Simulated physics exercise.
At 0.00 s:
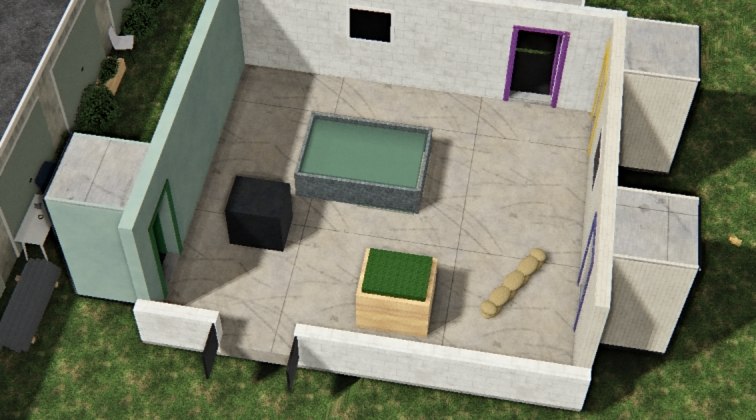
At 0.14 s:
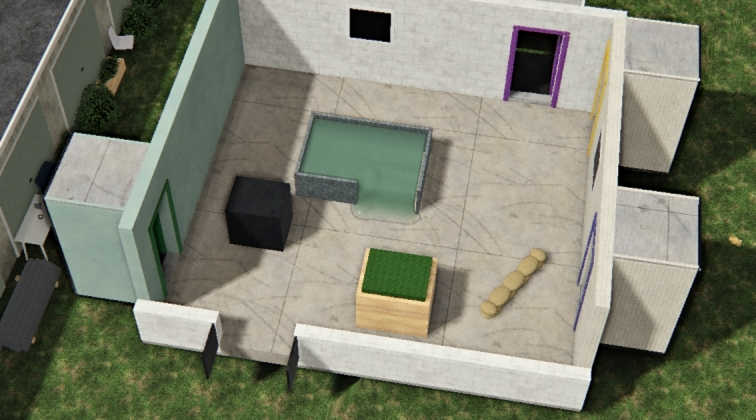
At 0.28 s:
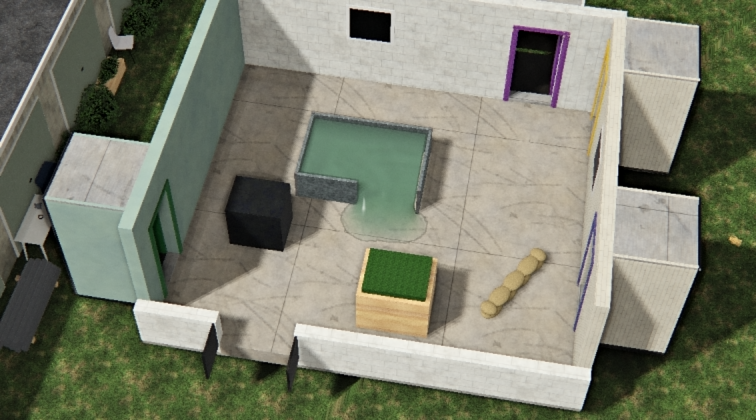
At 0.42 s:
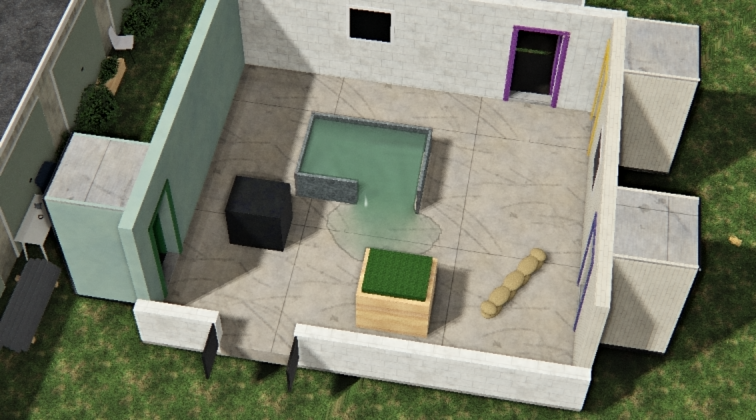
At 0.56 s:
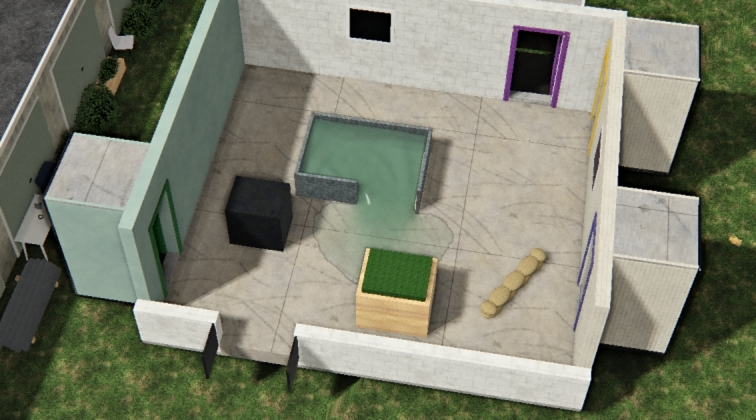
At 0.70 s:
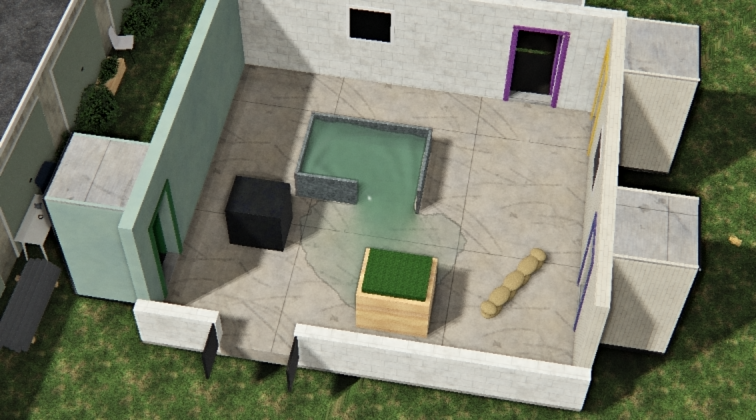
A roofless walled yard with a pale stone floor, set amid grass, is seen from high above by a still camera. A grey-walled tank of green water stands near the middle, a black block to its left, a grass-topped wooden box in front, sandbags at lower right, and a purple-framed doorway behind. Part of the tank's front wall disappears, and water pours out, spreading thinly around the box.
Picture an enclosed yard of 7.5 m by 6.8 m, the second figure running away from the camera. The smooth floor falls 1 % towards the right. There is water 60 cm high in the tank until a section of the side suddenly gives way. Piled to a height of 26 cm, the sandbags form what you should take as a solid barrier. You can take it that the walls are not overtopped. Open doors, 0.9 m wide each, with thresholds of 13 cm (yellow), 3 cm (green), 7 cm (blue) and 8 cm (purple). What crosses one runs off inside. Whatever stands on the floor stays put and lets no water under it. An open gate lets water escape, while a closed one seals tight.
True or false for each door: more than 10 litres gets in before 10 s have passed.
Yellow door false, green door true, blue door false, purple door false.
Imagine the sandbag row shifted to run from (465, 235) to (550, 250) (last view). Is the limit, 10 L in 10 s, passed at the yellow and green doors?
Well, the yellow one ends up within bounds and the green one ends up more than allowed.
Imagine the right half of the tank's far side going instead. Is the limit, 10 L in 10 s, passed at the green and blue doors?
Outcome at green: Not exceeded; outcome at blue: Not exceeded.
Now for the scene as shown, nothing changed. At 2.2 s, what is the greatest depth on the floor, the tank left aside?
Peak depth: Approx. 32 cm.
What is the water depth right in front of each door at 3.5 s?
Yellow 0 cm, green 1 cm, blue 3 cm, purple 0 cm.
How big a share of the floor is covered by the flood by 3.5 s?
About 45 per cent.
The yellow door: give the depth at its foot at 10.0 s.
It comes to near 9.0 cm.
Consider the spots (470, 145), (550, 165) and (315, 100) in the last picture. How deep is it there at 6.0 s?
1, 3 and 0 cm, respectively.
After 1.4 s water covers 20 % of the floor and is deepest (37 cm) near (397, 277); yellow door not reached, green door not reached, blue door not reached, purple door not reached.
After 2.2 s water covers 25 % of the floor and is deepest (32 cm) near (492, 291); yellow door not reached, green door not reached, blue door not reached, purple door not reached.
After 3.5 s water covers 45 % of the floor and is deepest (22 cm) near (492, 291); yellow door not reached, green door not reached, blue door 3 cm at the sill, 0 L in, purple door not reached.
After 6.0 s water covers 60 % of the floor and is deepest (14 cm) near (481, 298); yellow door 10 cm at the sill, 0 L in, green door 5 cm at the sill, 13 L in, blue door 4 cm at the sill, 0 L in, purple door 8 cm at the sill, 0 L in.
After 10.0 s water covers 80 % of the floor and is deepest (10 cm) near (559, 110); yellow door 9 cm at the sill, 0 L in, green door 4 cm at the sill, 22 L in, blue door 4 cm at the sill, 0 L in, purple door 7 cm at the sill, 1 L in.
